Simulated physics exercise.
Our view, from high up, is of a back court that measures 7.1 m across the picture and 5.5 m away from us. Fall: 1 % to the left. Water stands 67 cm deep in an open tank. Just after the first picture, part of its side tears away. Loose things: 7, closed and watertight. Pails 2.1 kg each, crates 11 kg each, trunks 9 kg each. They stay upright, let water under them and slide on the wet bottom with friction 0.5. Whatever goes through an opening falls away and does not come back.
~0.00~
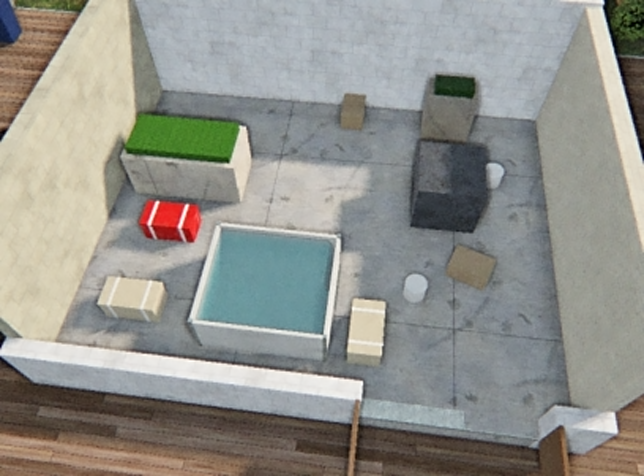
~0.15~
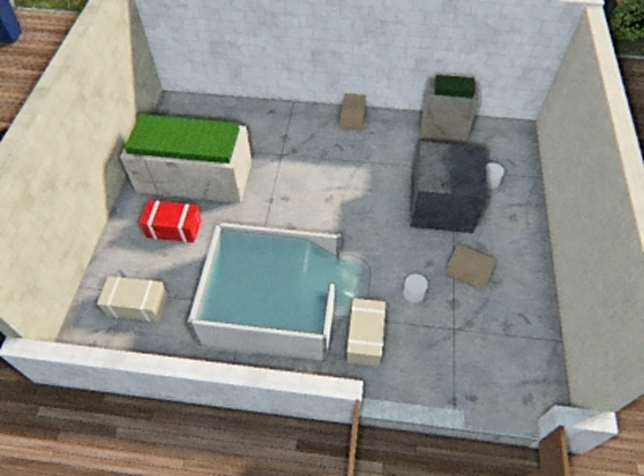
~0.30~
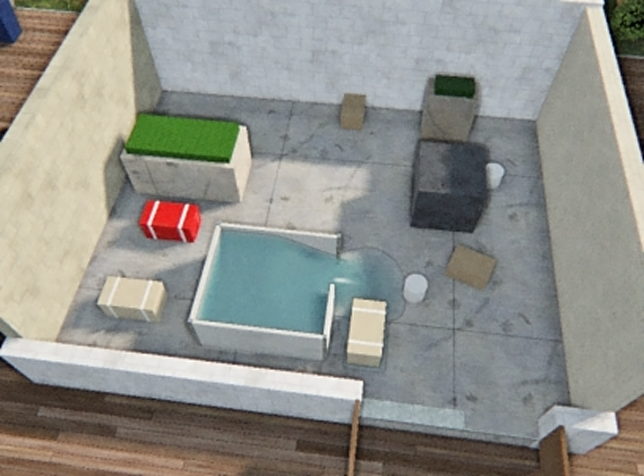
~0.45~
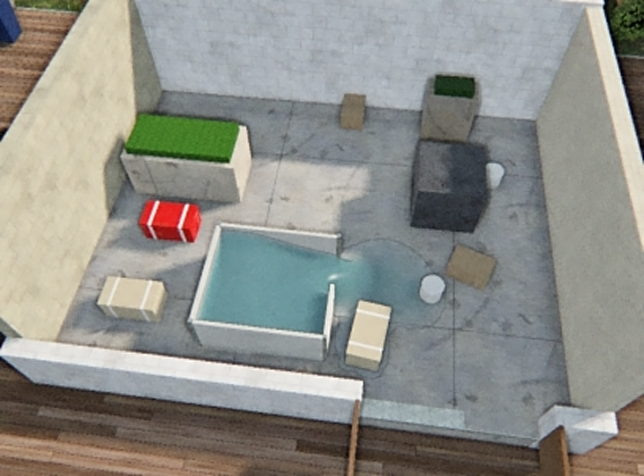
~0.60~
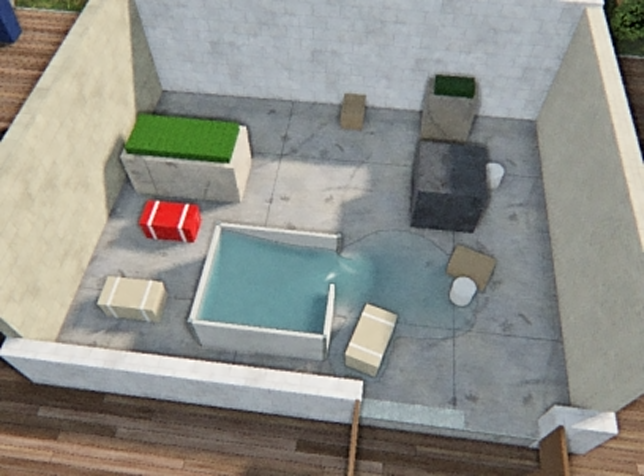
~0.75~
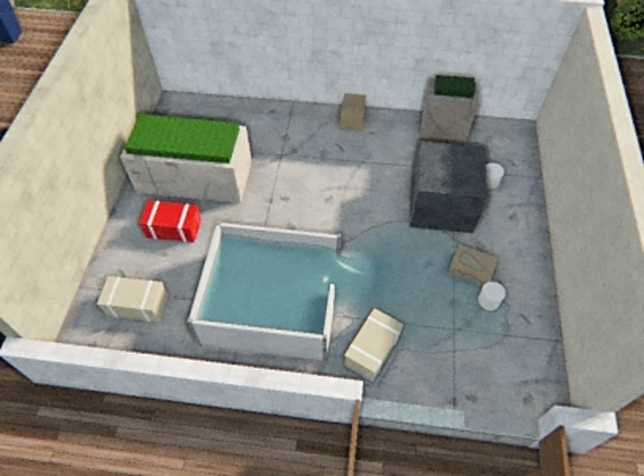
In a walled back court, part of an open tank's right side tore away and water spread across the ground, pushing a white pail to the right past a crate and turning a pale trunk slightly.
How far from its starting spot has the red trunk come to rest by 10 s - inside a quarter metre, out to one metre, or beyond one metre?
More or less stationary.
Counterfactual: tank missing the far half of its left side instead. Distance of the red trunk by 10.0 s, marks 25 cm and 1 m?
In that case the red trunk travels far.
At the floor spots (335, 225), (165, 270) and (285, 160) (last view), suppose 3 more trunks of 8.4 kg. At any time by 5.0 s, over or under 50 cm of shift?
Order as asked - not as far, not as far, not as far.
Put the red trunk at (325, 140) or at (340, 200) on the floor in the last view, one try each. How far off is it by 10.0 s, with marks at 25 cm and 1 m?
Well, it gets swept off on the first try and scarcely moves on the second.
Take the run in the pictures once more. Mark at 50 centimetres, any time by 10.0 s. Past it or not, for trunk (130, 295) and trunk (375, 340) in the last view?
In sequence - stayed below the line; crossed the line.
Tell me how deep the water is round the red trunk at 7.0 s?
I'd say around 0 cm.
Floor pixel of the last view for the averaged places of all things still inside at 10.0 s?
Mean position approx. (274, 216).
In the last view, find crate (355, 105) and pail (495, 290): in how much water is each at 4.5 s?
First about 3 cm, second about 9 cm.
After 2.0 s the red trunk is near (169, 215), 0.0 m from its start, aground; 0 of 7 are out; 2 afloat.
After 4.5 s the red trunk is near (169, 215), 0.0 m from its start, aground; 0 of 7 are out; 2 afloat.
After 7.0 s the red trunk is near (169, 215), 0.0 m from its start, aground; 1 of 7 are out; 2 afloat.
After 10.0 s the red trunk is near (169, 215), 0.0 m from its start, aground; 1 of 7 are out; 2 afloat.
